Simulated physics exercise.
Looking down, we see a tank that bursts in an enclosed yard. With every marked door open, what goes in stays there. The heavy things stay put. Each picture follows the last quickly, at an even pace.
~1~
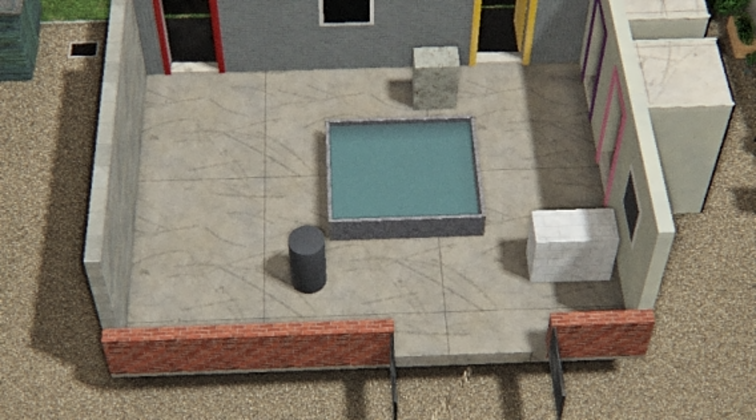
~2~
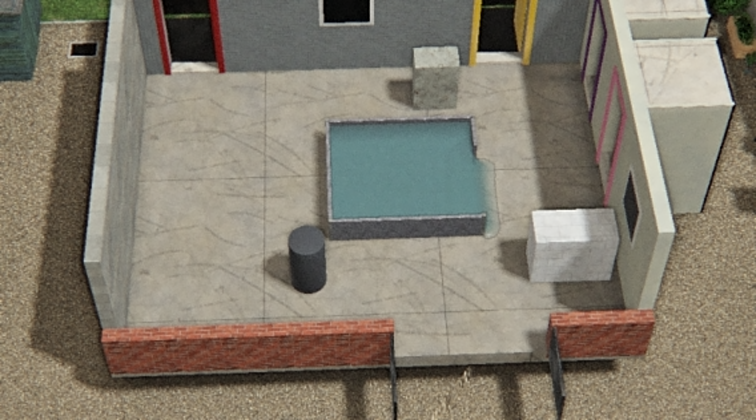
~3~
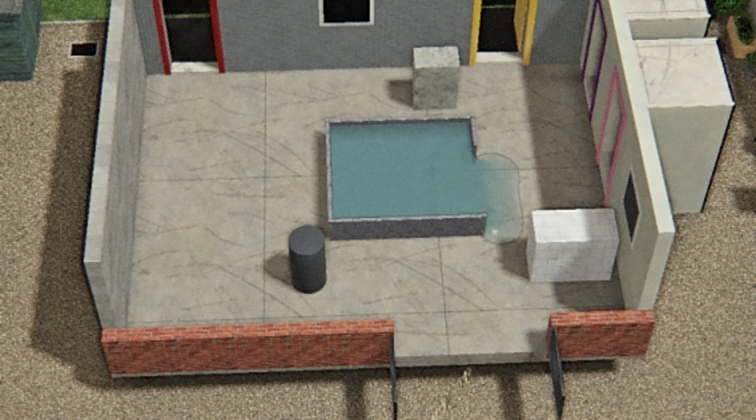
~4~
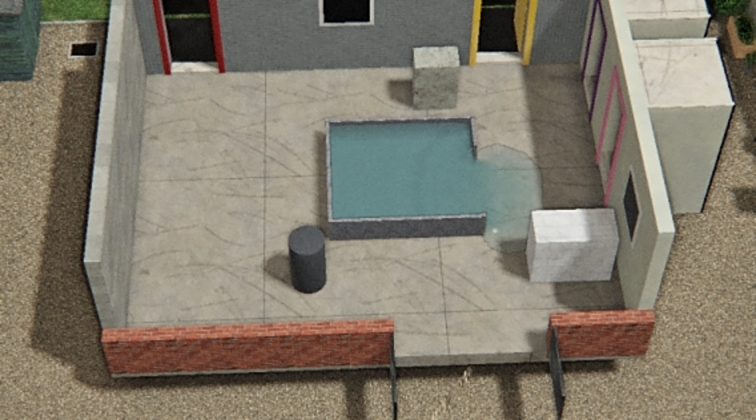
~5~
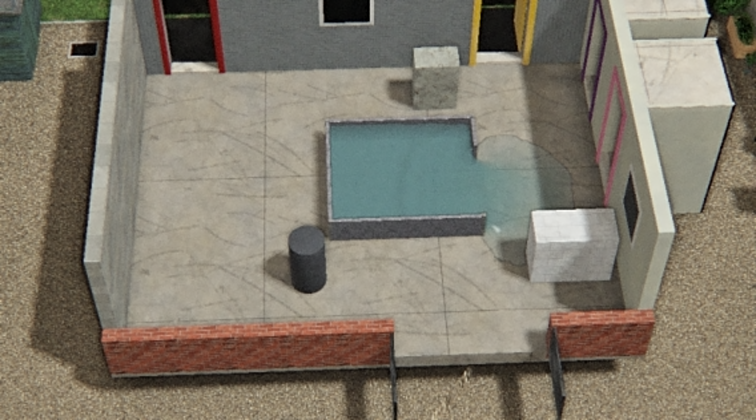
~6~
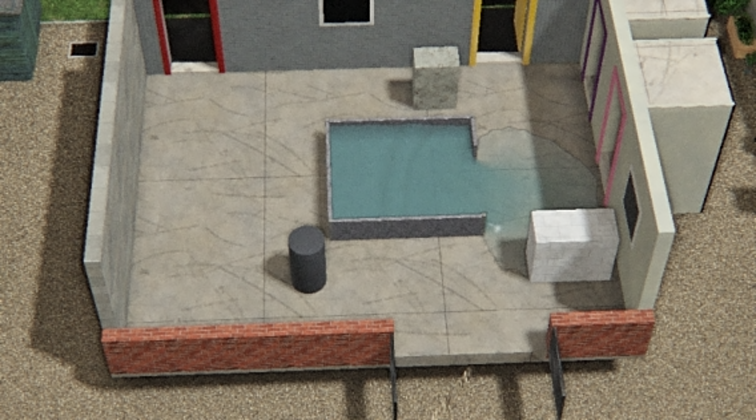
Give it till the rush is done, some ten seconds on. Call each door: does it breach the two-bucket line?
Calls: The yellow door breaches it; the pink door does not breach it; the red door does not breach it; the purple door does not breach it.
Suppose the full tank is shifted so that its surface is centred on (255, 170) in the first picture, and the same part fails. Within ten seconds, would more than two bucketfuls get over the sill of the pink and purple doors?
The pink door falls short, while the purple door falls short.
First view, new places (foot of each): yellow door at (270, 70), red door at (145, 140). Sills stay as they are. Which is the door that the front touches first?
Answer: The pink-painted one.
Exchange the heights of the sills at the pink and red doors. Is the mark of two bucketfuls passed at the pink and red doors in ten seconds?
The pink door goes past the mark, the red door falls short.
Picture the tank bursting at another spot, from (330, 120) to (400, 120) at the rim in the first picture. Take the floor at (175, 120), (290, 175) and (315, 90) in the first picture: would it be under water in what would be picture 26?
So: Wetted, then spared, then wetted.
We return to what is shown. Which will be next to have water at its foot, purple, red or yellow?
The answer here is the door marked purple.
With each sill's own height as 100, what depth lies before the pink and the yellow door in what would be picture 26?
Around 80 in a hundred for the first and 120 in a hundred for the second.
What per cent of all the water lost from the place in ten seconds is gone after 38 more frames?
Around 40 percent.
A moment on, water covers 15 % of the floor; the yellow door not reached, the pink door wet at the sill, nothing in, the red door not reached, the purple door not reached.
Next, water covers 15 % of the floor; the yellow door not reached, the pink door wet at the sill, nothing in, the red door not reached, the purple door wet at the sill, nothing in.
Then, water covers 25 % of the floor; the yellow door wet at the sill, nothing in, the pink door wet at the sill, nothing in, the red door not reached, the purple door wet at the sill, nothing in.
Later, water covers 50 % of the floor; the yellow door over two buckets in, the pink door wet at the sill, nothing in, the red door not reached, the purple door wet at the sill, nothing in.
In the end, water covers 75 % of the floor; the yellow door far over two buckets in, the pink door wet at the sill, nothing in, the red door wet at the sill, nothing in, the purple door wet at the sill, nothing in.
